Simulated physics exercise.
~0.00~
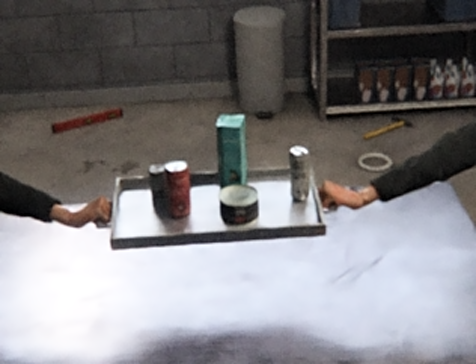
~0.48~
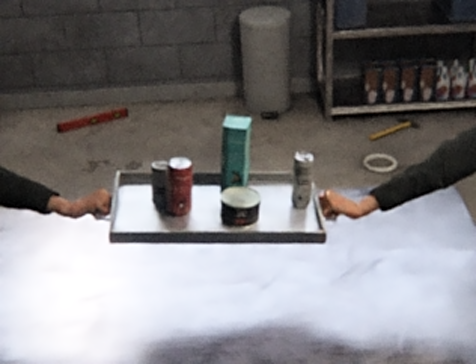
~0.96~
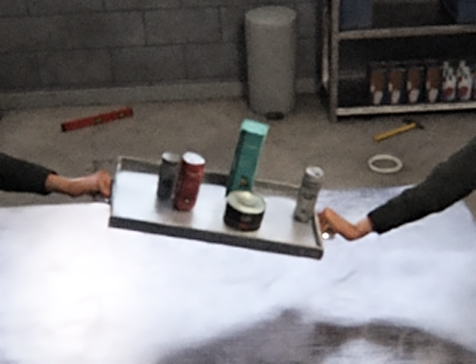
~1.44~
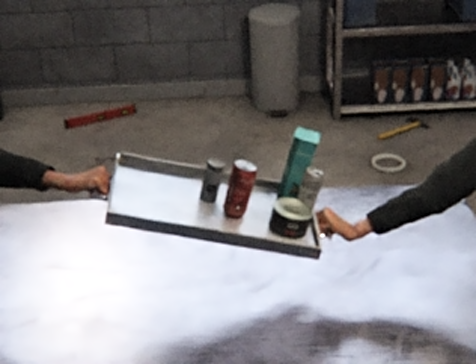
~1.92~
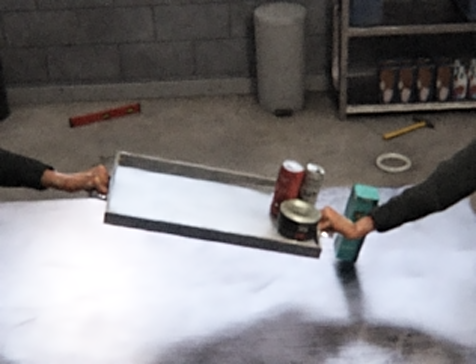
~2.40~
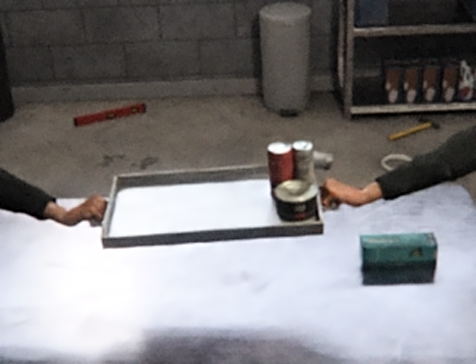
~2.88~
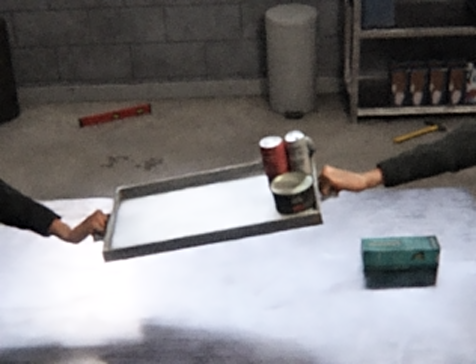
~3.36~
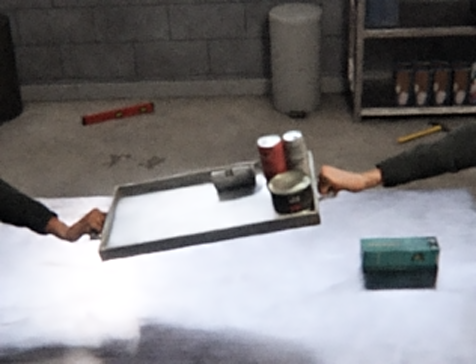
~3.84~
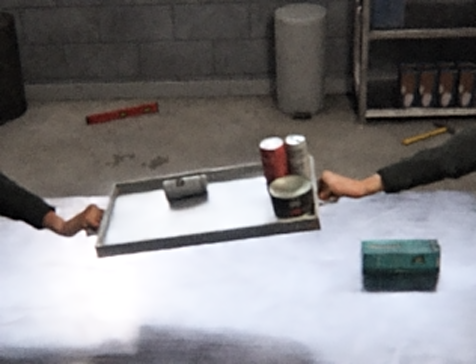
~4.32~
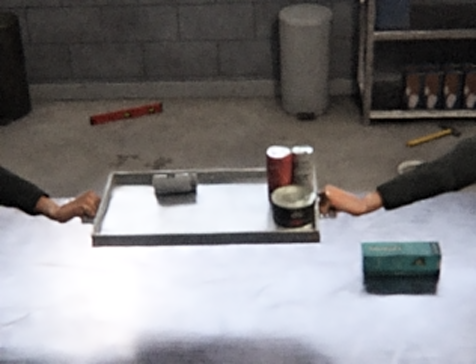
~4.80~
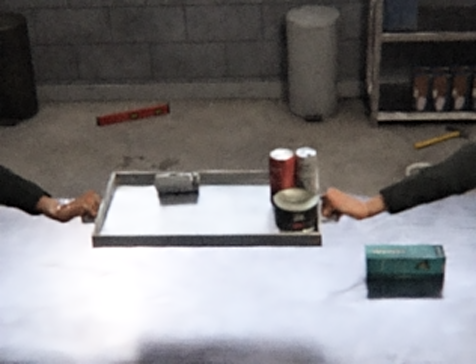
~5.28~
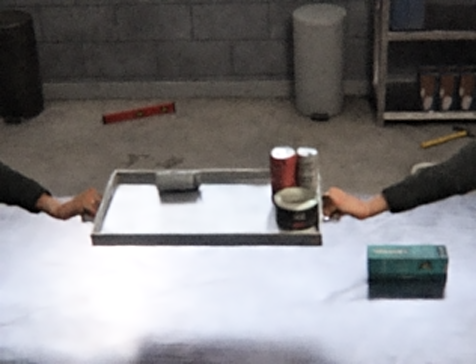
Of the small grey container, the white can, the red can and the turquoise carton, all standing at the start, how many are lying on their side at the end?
Two of them are lying on their side at the end. The small grey container is down on the tray, and the turquoise carton is on the table.
